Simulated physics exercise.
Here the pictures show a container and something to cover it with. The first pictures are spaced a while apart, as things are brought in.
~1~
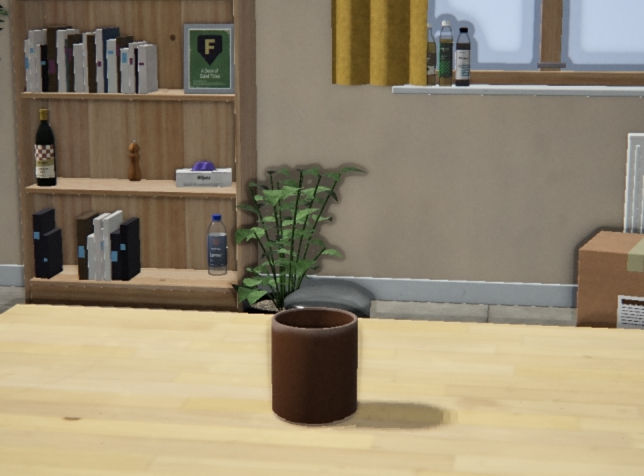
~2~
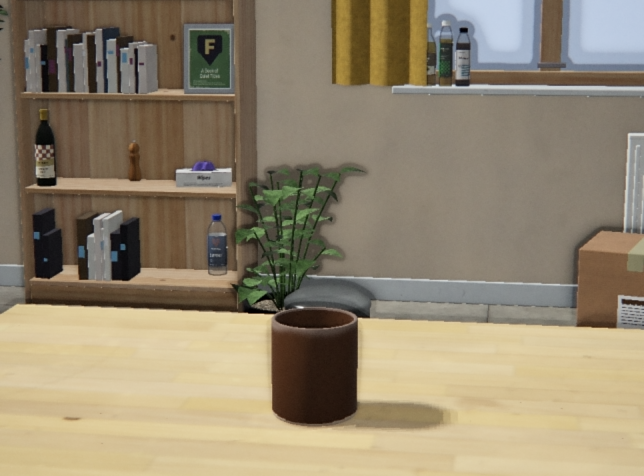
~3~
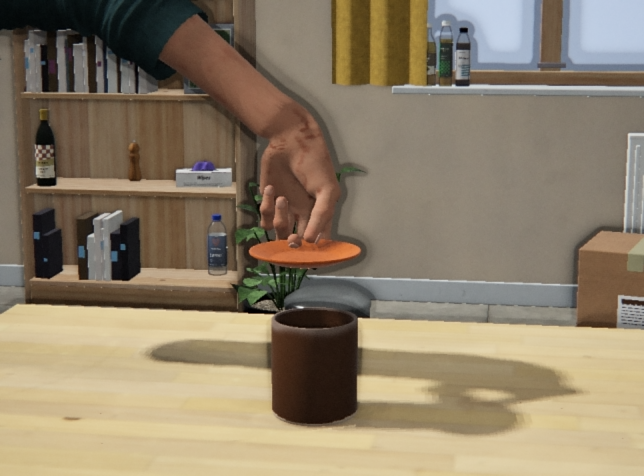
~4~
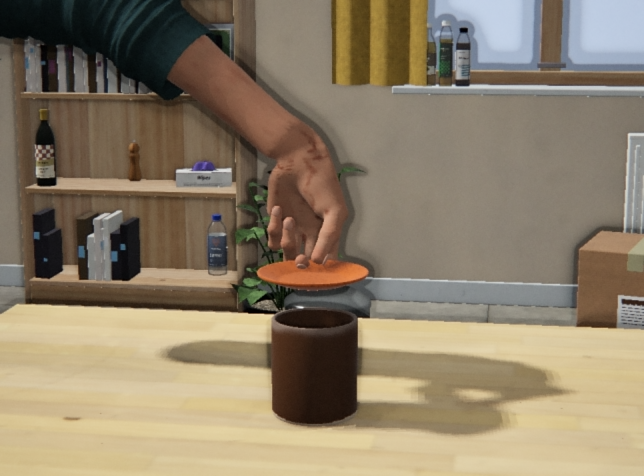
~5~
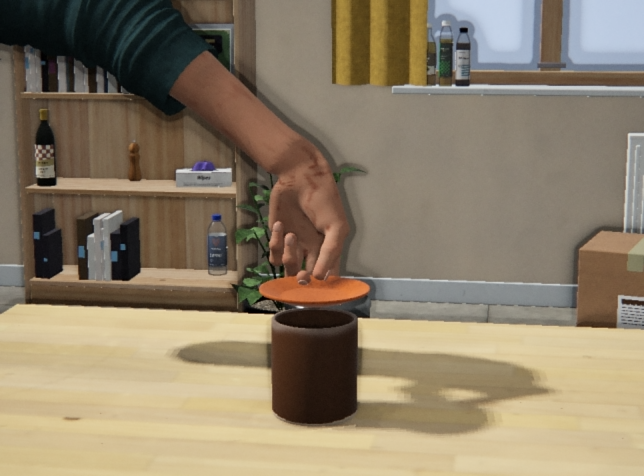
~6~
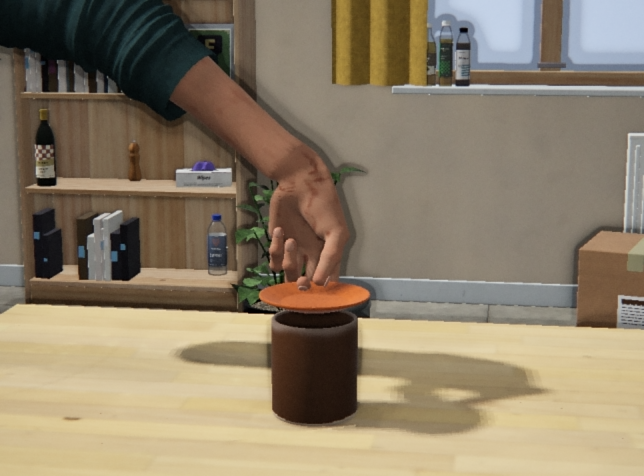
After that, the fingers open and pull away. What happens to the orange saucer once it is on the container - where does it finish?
It stays across the opening.
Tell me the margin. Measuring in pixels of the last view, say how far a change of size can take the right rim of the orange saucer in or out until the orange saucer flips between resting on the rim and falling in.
16 px left, roughly.
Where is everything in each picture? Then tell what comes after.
The first picture shows mug (315, 365).
The second picture shows mug (315, 365).
The third picture shows still on the way; orange saucer (305, 255); mug (315, 365).
The fourth picture shows still on the way; orange saucer (313, 277); mug (315, 365).
The fifth picture shows still on the way; orange saucer (315, 293); mug (315, 365).
The sixth picture shows in place, still held; orange saucer (315, 299); mug (315, 365).
Then, 0.10 s after the last picture, orange saucer moving near (315, 312).
At rest, the orange saucer rests on the rim, near (315, 312).
